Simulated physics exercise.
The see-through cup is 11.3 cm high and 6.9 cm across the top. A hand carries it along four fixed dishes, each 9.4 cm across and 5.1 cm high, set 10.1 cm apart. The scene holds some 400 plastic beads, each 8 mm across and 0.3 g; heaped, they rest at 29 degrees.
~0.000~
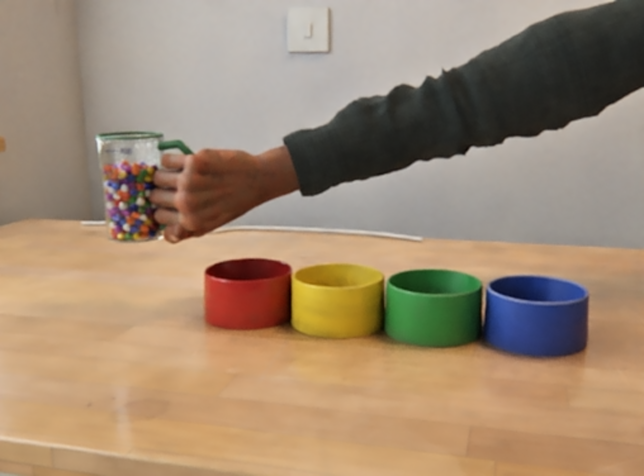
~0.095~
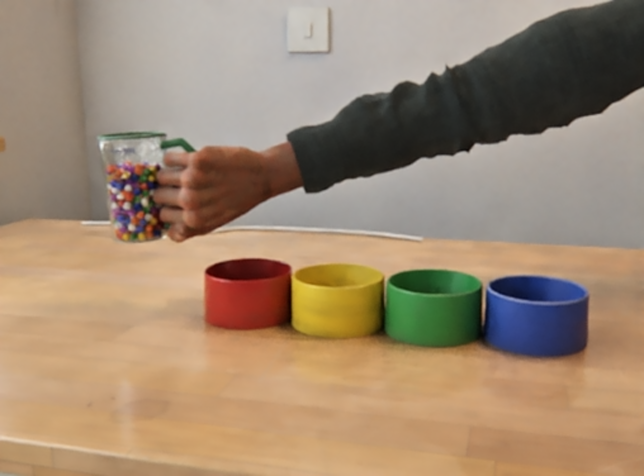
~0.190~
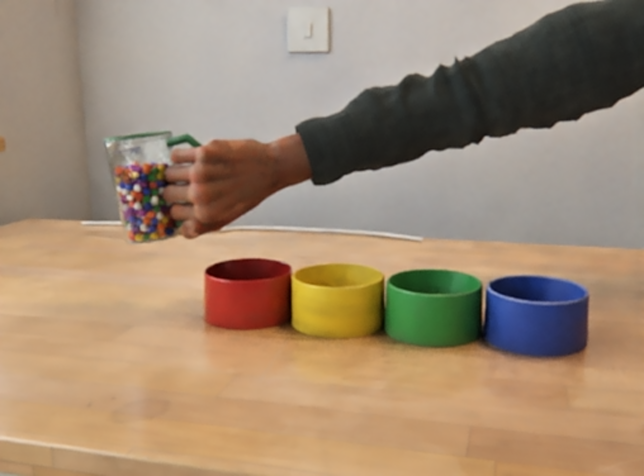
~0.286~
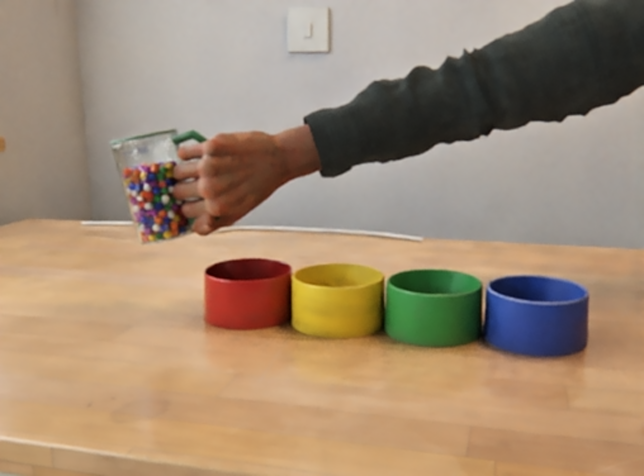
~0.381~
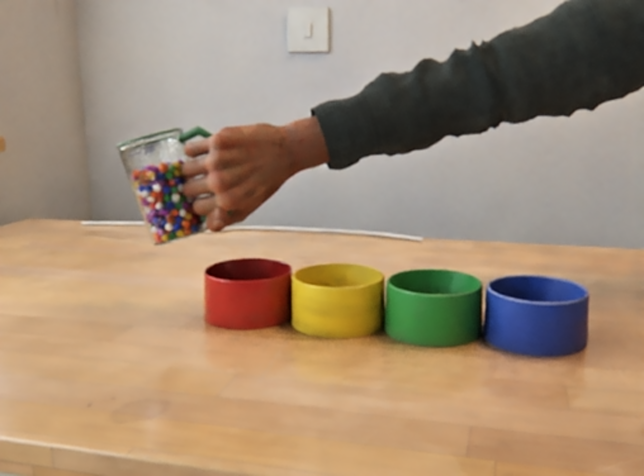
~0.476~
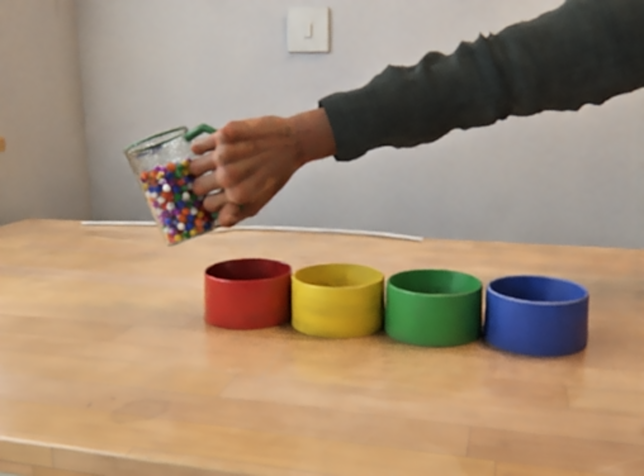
A hand in a dark green sleeve reaches in from the right, holding a clear cup of multicoloured beads above a light wooden table, seen from the front and slightly above against a pale wall. Red, yellow, green and blue dishes sit in a row from left to right. The hand moves the cup a little rightward while steadily tilting it to the left, and the camera stays still.
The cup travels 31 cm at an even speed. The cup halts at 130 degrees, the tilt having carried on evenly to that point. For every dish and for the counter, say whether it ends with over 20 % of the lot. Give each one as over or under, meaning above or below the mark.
Red dish: Under, blue dish: Under, green dish: Under, yellow dish: Over, counter: Under.
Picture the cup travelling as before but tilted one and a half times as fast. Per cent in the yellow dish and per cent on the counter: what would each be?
Yellow 0; counter 10.
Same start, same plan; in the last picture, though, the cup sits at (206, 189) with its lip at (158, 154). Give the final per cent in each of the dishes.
Red 0; blue 0; green 0; yellow 100.
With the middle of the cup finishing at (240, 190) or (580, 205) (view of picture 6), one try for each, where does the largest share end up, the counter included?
Counter; yellow.
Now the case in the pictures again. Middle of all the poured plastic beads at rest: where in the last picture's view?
Estimated resting centre: Around (336, 301).
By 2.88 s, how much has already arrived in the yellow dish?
By that moment, around 90 percent has got there.
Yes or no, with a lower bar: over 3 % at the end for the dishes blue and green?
With blue that fails, while with green that fails.
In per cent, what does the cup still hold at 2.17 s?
Around 90 percent.
Then, at 1.49 s, tilt 71 degrees; cup holds 100 %.
After 2.17 s, tilt 105 degrees; cup holds 90 %, red 5 %, yellow 5 %.
After 2.88 s, tilt 130 degrees; cup holds 0 %, red 5 %, yellow 90 %.
At rest (3.2 s), red 5 %, blue 0 %, green 0 %, yellow 90 %, counter 5 %.
